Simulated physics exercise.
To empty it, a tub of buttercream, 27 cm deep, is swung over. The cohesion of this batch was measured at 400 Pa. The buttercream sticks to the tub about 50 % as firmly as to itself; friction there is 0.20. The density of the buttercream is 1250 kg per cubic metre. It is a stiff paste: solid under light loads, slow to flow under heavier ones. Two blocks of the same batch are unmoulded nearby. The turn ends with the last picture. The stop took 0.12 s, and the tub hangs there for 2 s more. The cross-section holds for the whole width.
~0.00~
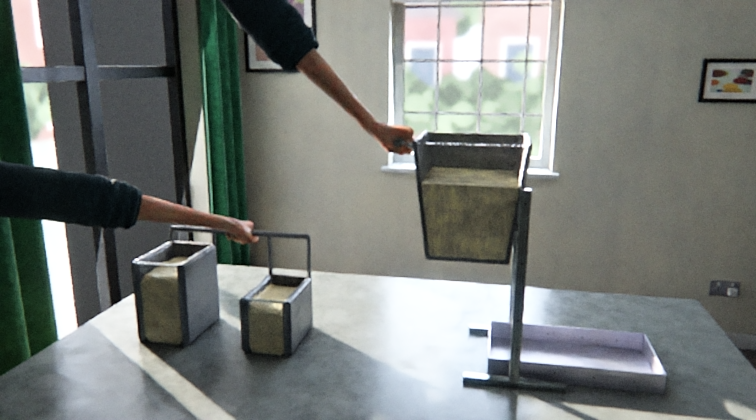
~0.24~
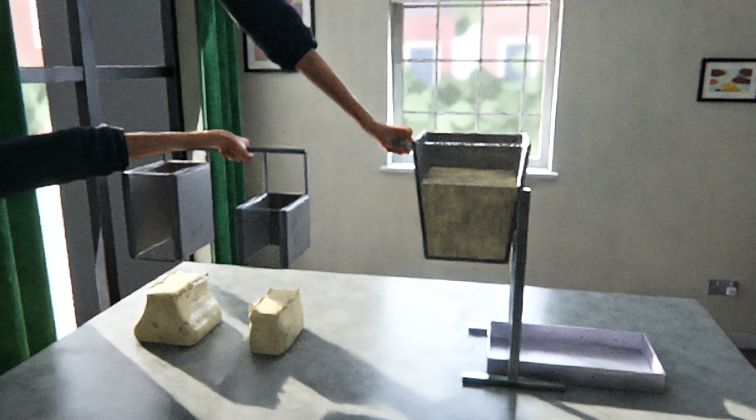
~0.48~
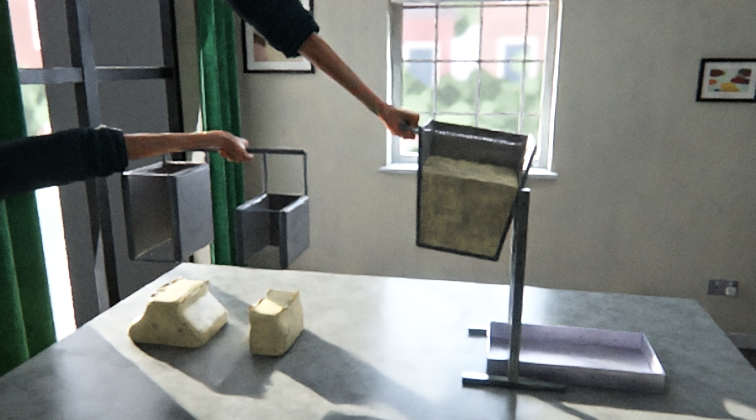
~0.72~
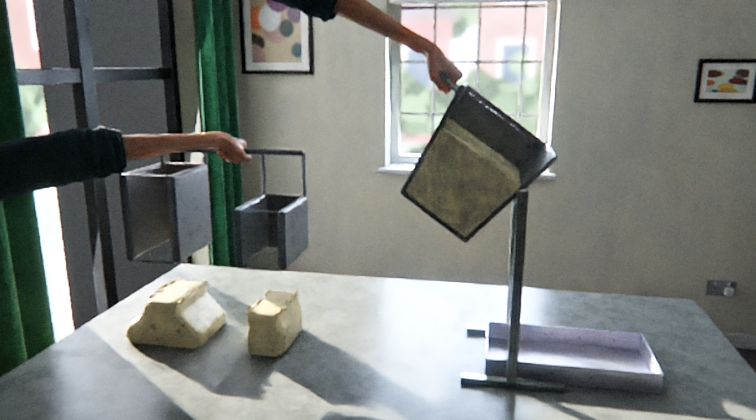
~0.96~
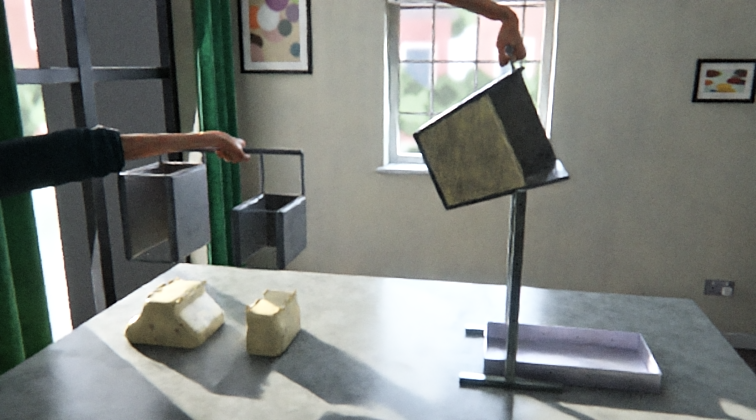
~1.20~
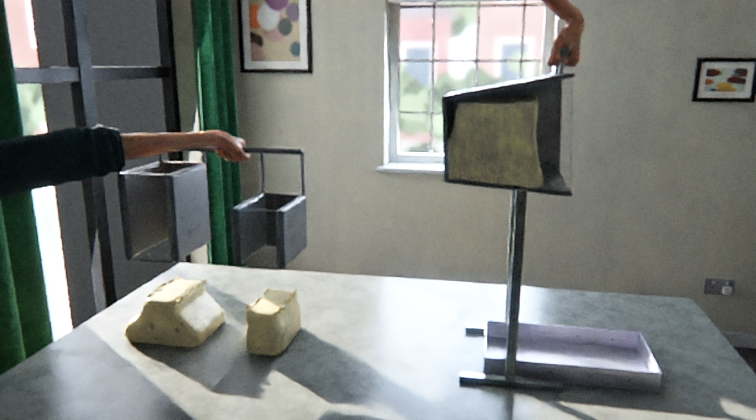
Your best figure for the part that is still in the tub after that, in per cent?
It comes to some 66 %.
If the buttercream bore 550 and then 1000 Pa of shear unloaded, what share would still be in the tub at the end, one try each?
In that order: 100 %, 100 %.
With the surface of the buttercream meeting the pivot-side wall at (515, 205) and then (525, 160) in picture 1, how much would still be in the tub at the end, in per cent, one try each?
In turn about 90 %, 45 %.
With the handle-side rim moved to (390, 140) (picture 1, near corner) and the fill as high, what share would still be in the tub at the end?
Then about 45 %.
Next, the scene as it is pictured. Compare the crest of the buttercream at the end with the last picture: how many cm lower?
Roughly 8 cm.
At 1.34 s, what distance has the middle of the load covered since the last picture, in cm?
Some 4 cm.
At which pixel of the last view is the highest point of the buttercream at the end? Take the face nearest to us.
Around (512, 140).
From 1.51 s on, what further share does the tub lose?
Some 14 per cent.
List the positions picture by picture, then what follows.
The first frame shows handle-side rim at (417, 142), tilt 0 degrees; crest of the buttercream at (518, 186); block heights 19 cm, 12 cm (left to right).
The second frame shows handle-side rim at (415, 142), tilt 0 degrees; crest of the buttercream at (517, 186); block heights 14 cm, 12 cm (left to right).
The third frame shows handle-side rim at (423, 128), tilt 8 degrees; crest of the buttercream at (427, 171); block heights 12 cm, 12 cm (left to right).
The fourth frame shows handle-side rim at (464, 88), tilt 36 degrees; crest of the buttercream at (446, 130); block heights 12 cm, 12 cm (left to right).
The fifth frame shows handle-side rim at (524, 70), tilt 65 degrees; crest of the buttercream at (482, 98); block heights 12 cm, 12 cm (left to right).
The sixth frame shows handle-side rim at (573, 78), tilt 87 degrees; crest of the buttercream at (522, 102); block heights 12 cm, 12 cm (left to right).
After 1.34 s, the tub is at 87 degrees and holds 99 %.
After 1.51 s, the tub is at 87 degrees and holds 80 %.
After 1.68 s, the tub is at 87 degrees and holds 67 %.
After 1.85 s, the tub is at 87 degrees and holds 66 %.
After 3.20 s, the tub is at 87 degrees and holds 66 %.
